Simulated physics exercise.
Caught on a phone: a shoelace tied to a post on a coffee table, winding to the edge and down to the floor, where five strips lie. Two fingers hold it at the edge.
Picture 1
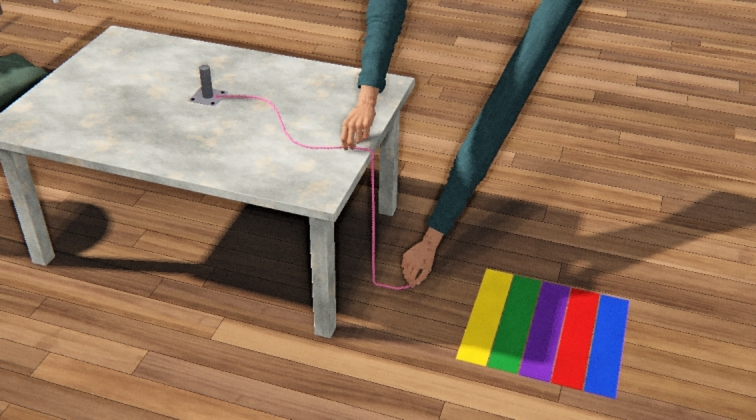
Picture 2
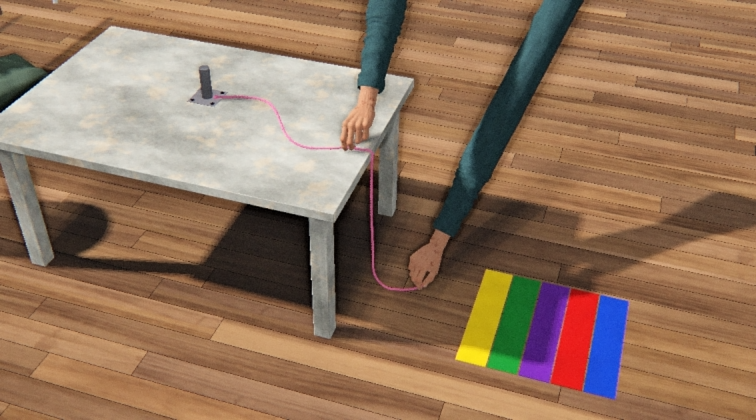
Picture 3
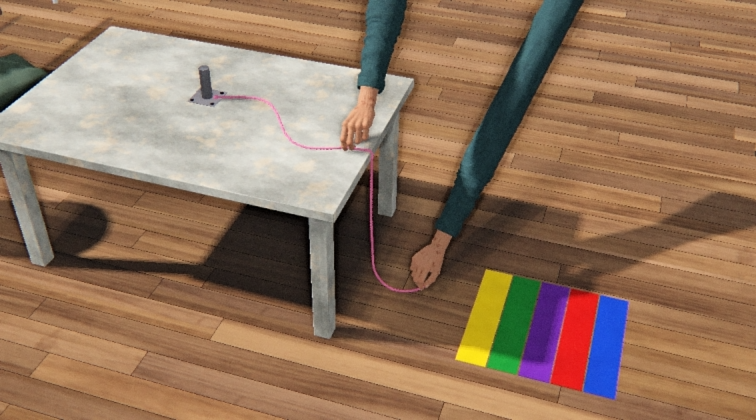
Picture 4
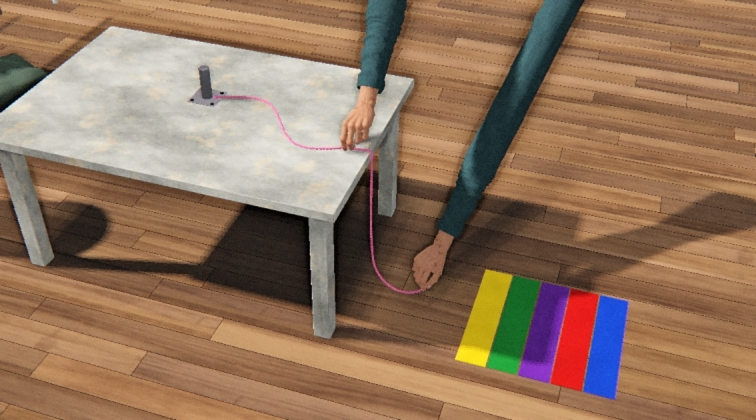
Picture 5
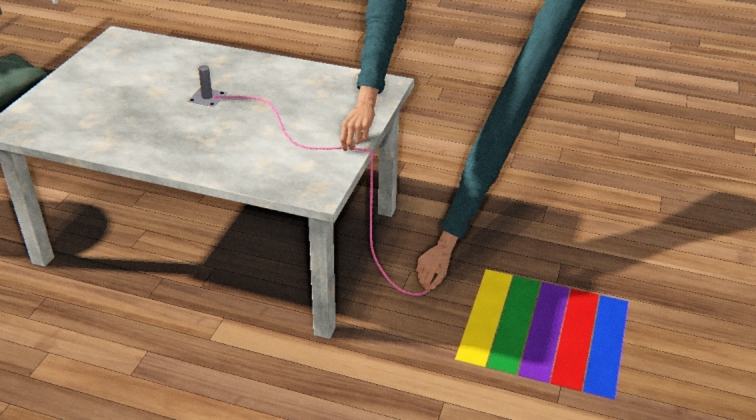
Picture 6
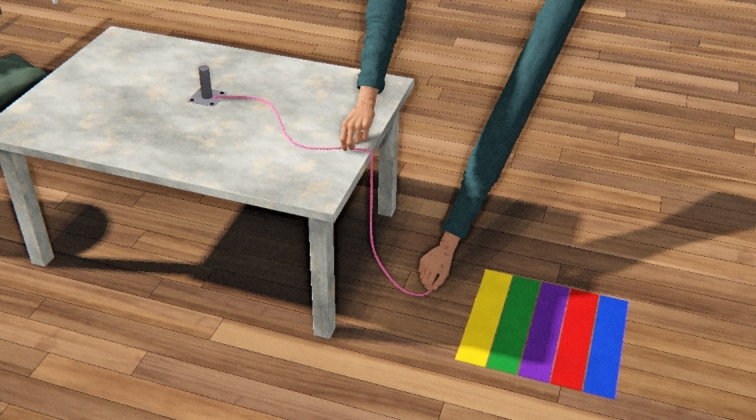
A hand holding the loose end of a pink shoelace near the floor shifted slightly right, toward the coloured strips, while another hand pinched the lace at the edge of the coffee table.
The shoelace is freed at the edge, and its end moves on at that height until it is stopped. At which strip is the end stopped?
The purple one.
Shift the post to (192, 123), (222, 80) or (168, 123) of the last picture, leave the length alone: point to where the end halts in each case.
Try by try, around (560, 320), (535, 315) and (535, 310).
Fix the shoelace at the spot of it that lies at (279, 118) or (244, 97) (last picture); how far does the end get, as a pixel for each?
In that order: (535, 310) and (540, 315).
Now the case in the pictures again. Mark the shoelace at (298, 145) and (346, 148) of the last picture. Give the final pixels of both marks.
At (336, 137), then (377, 155).
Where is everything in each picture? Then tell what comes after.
End (415, 284); yellow (476, 345); green (507, 352); purple (539, 360); red (570, 368); blue (603, 376), in the first frame.
End (422, 286); shoelace through (247, 97) (280, 121) (319, 149) (372, 169) (372, 222) (374, 273), in the second frame.
End (424, 287), in the third frame.
End (426, 287); shoelace through (246, 98) (280, 121) (319, 149) (372, 169) (371, 222) (378, 273), in the fourth frame.
End (430, 288), in the fifth frame.
End (432, 289); shoelace through (246, 98) (280, 121) (319, 149) (372, 169) (371, 222) (386, 273), in the sixth frame.
Soon after, end near (487, 301); over yellow.
After that, end near (527, 311); over green.
At the stop, end near (550, 316); over purple. It halts on the purple strip.
